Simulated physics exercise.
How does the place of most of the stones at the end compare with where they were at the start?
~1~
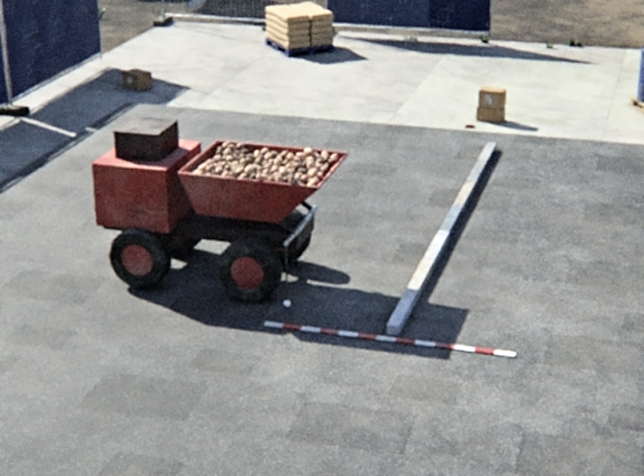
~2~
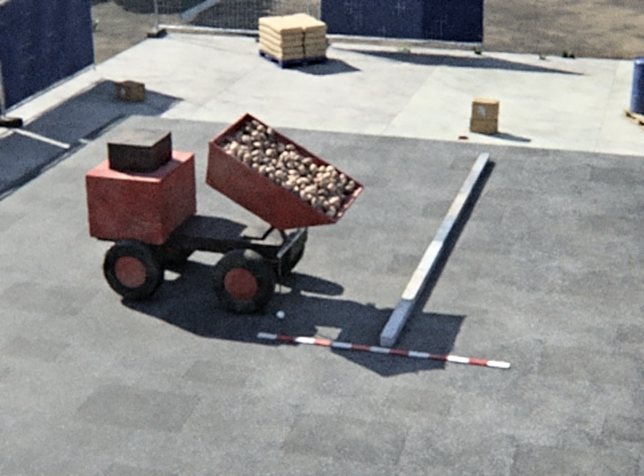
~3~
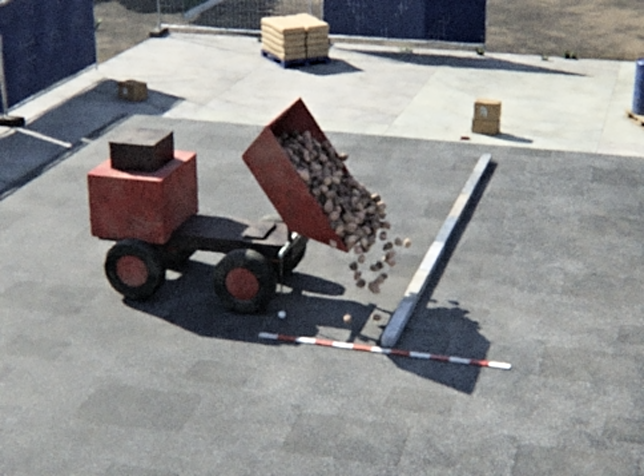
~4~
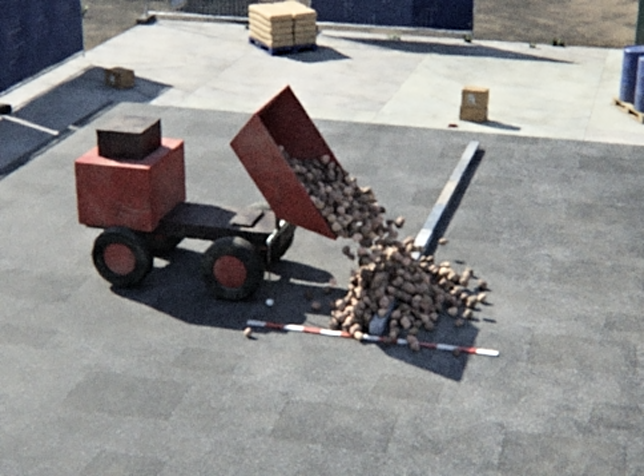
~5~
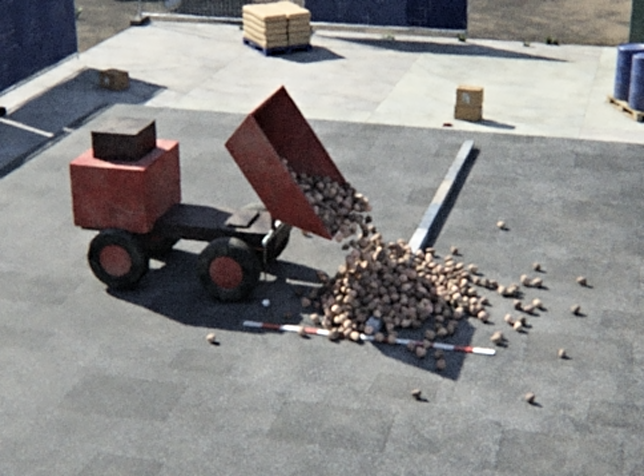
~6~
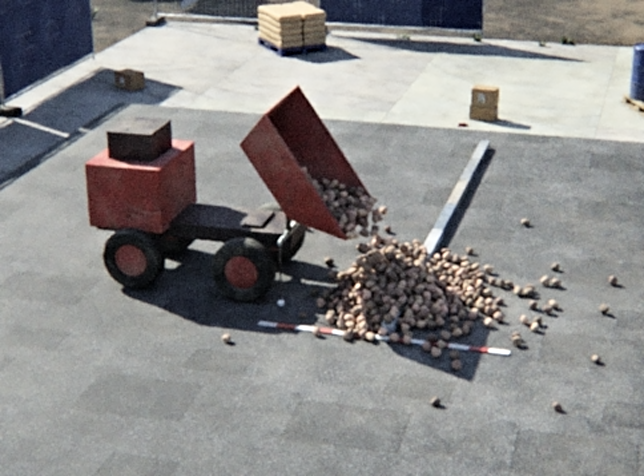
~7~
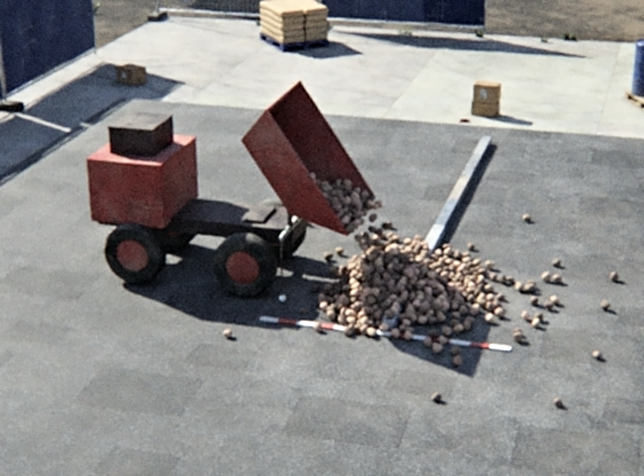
At the start the stones all lie in the dumper's level red skip. By the end most of them are lower and further right, heaped on the ground around the near end of the kerb, with some still in the tipped skip.
